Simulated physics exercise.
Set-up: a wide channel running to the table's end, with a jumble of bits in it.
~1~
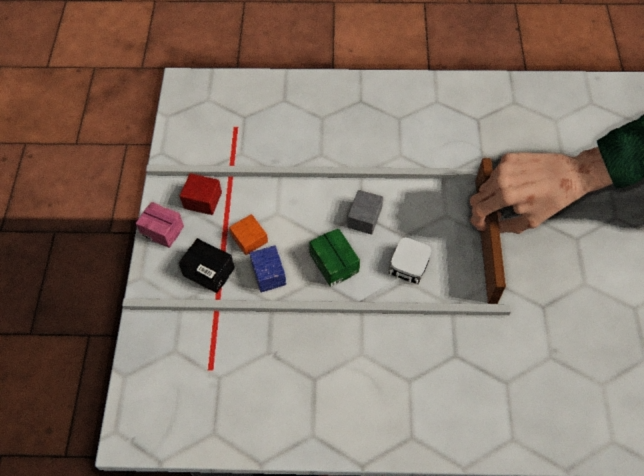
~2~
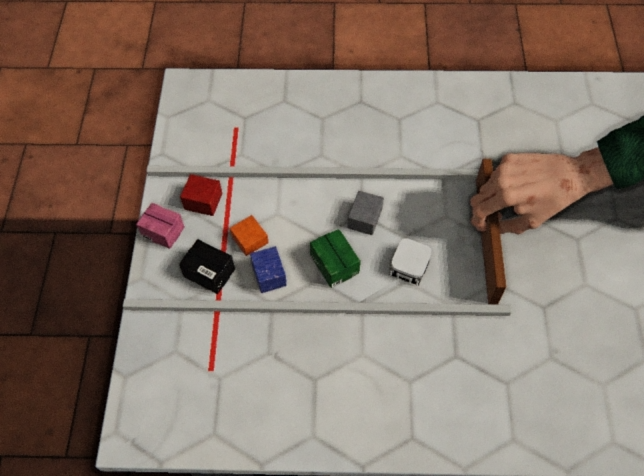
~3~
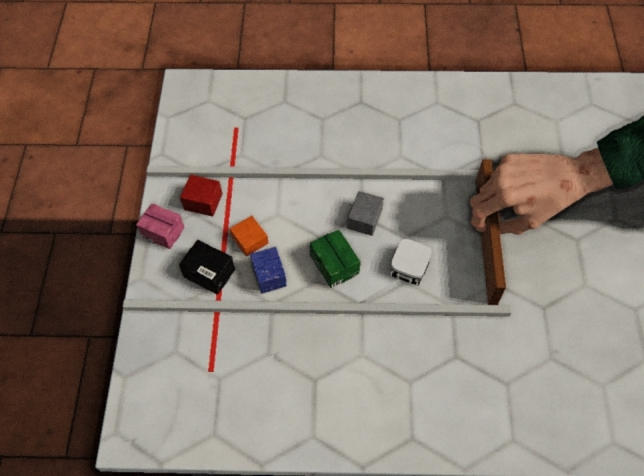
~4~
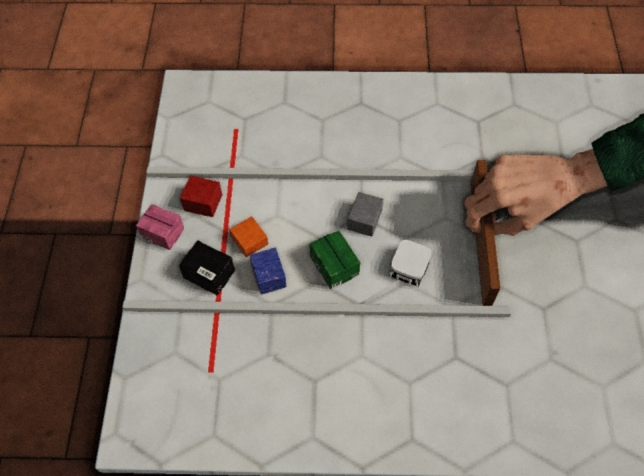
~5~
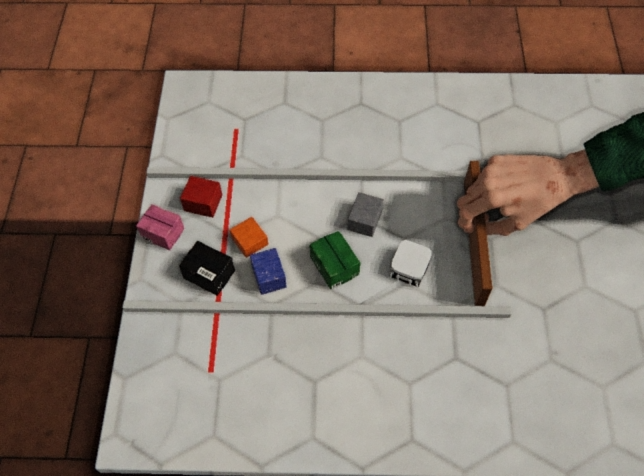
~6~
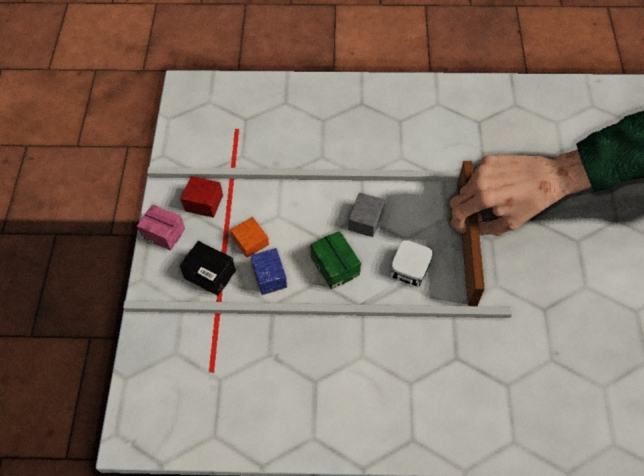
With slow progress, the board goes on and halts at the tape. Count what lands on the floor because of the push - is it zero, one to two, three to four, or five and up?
The count is one to two.
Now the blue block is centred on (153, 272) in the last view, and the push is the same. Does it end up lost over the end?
Well, this time it drops away.
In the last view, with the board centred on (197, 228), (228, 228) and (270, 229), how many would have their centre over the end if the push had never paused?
Taking the places in turn, the counts are 3, 1 and 0.
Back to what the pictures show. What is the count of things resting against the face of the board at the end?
2 are in contact with it.
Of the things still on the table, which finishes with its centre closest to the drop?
It would be the pink box, I'd say.
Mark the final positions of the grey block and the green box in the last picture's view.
Roughly at (213, 216) and at (173, 254), in that order.
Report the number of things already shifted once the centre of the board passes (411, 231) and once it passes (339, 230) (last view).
That gives 1 for the first and 4 for the second.
A little later, none off yet; pink box at rest near (162, 227); red block at rest near (202, 197); black box at rest near (208, 268).
Next, none off yet; pink box at rest near (162, 227); red block at rest near (202, 197); black box shifted about its own width near (176, 271).
When it is over, the number that fall off is one or two; down, black box.
